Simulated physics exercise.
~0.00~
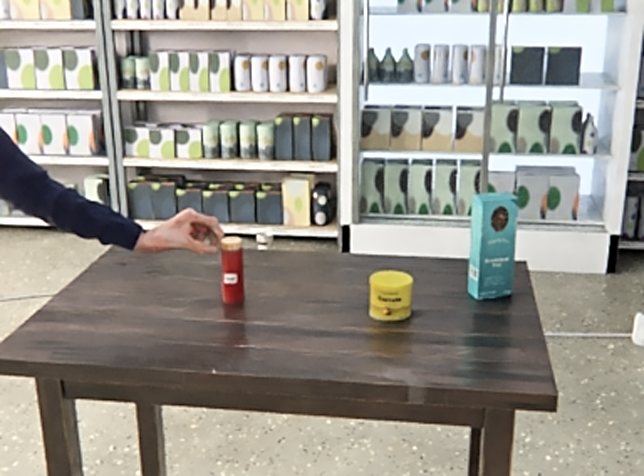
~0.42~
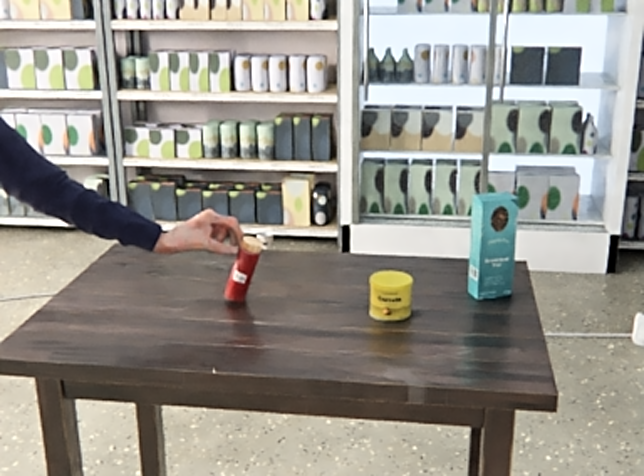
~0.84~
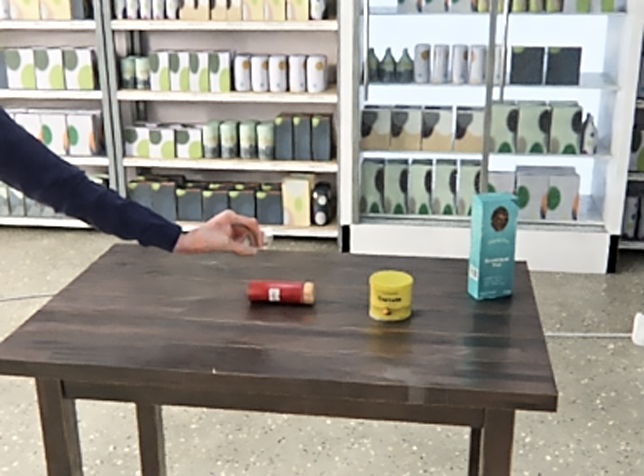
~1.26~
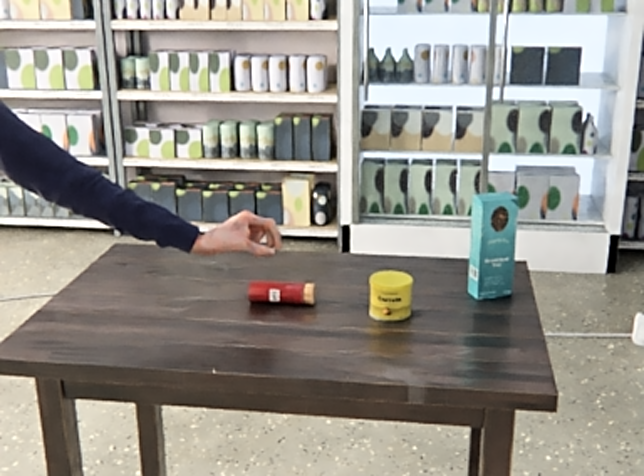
We see a hand at the top of a red shaker standing on a dark wooden table beside a yellow tin and a turquoise packet. The hand pushes the shaker rightward until it leans and topples, and it ends lying on its side, the other items still standing.
